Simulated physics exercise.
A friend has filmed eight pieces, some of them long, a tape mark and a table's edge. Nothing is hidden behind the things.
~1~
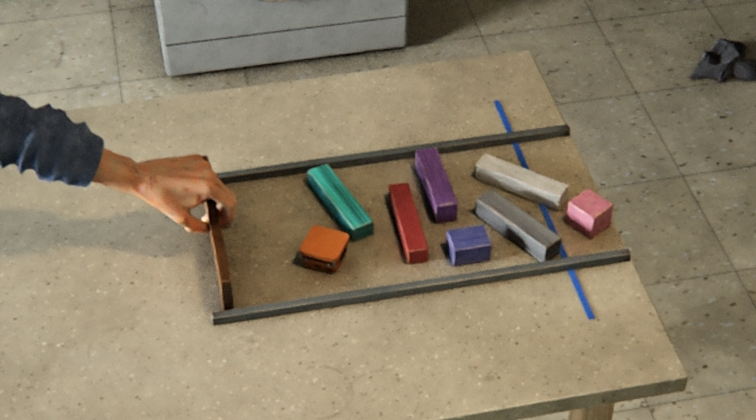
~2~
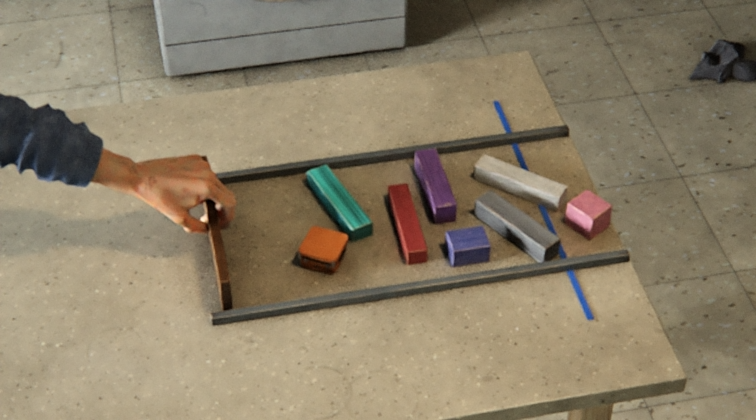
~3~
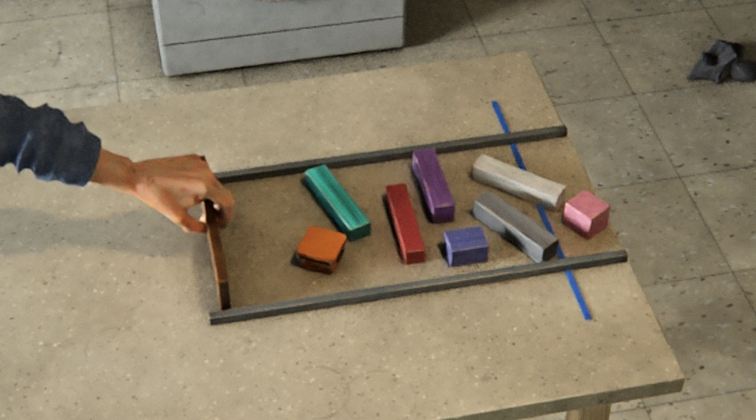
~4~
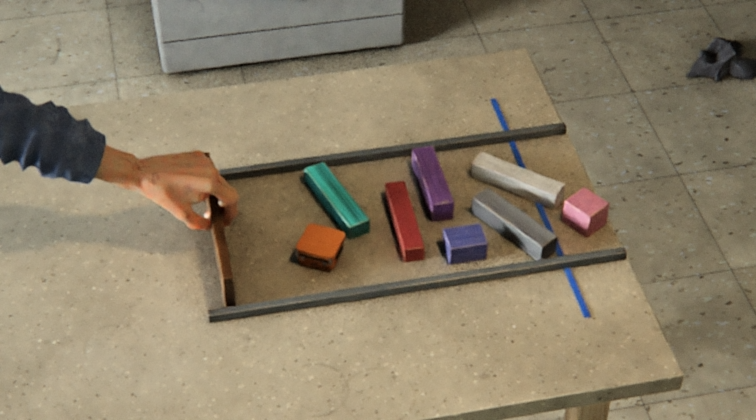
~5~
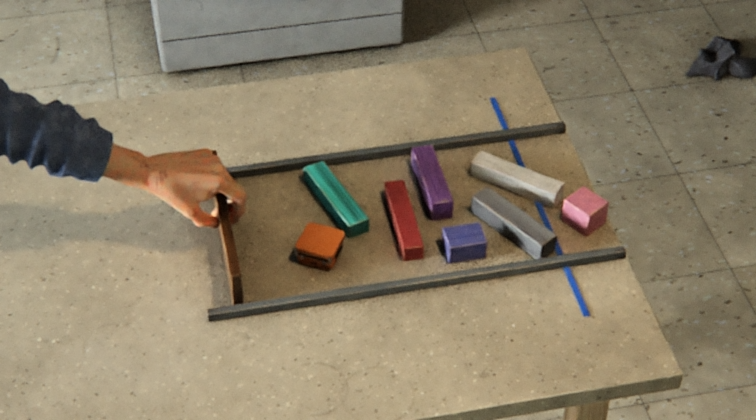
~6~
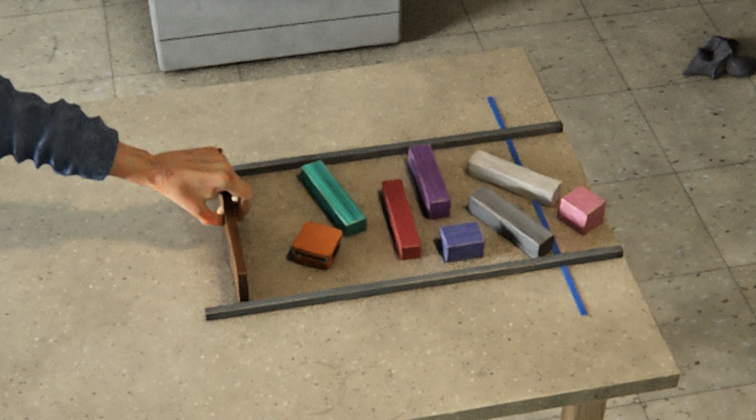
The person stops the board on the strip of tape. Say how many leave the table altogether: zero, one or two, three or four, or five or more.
As it turns out, the number that fall off is three or four.
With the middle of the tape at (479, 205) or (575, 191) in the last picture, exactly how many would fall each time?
The counts: 1 and 6.
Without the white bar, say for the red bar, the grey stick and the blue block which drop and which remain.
The red bar stays on, the grey stick tumbles off, the blue block drops off.
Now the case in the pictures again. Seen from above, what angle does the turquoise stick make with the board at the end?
Some 0 degrees.
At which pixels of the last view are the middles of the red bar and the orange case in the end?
About (576, 187), and the other about (562, 211).
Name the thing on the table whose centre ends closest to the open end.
It is the purple bar.
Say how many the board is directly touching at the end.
In contact: 2.
Soon after, none off yet; pink block at rest near (582, 210); white bar at rest near (514, 178); grey stick at rest near (511, 222).
After that, none off yet; pink block at rest near (582, 210); white bar moving near (519, 178); grey stick displaced a little near (530, 218).
And then, one off so far; pink block on its way down near (633, 260); white bar displaced about its own width near (573, 163); grey stick displaced about its own width near (604, 202).
In the end, the number that fall off is three or four; gone, blue block, grey stick, white bar and pink block.
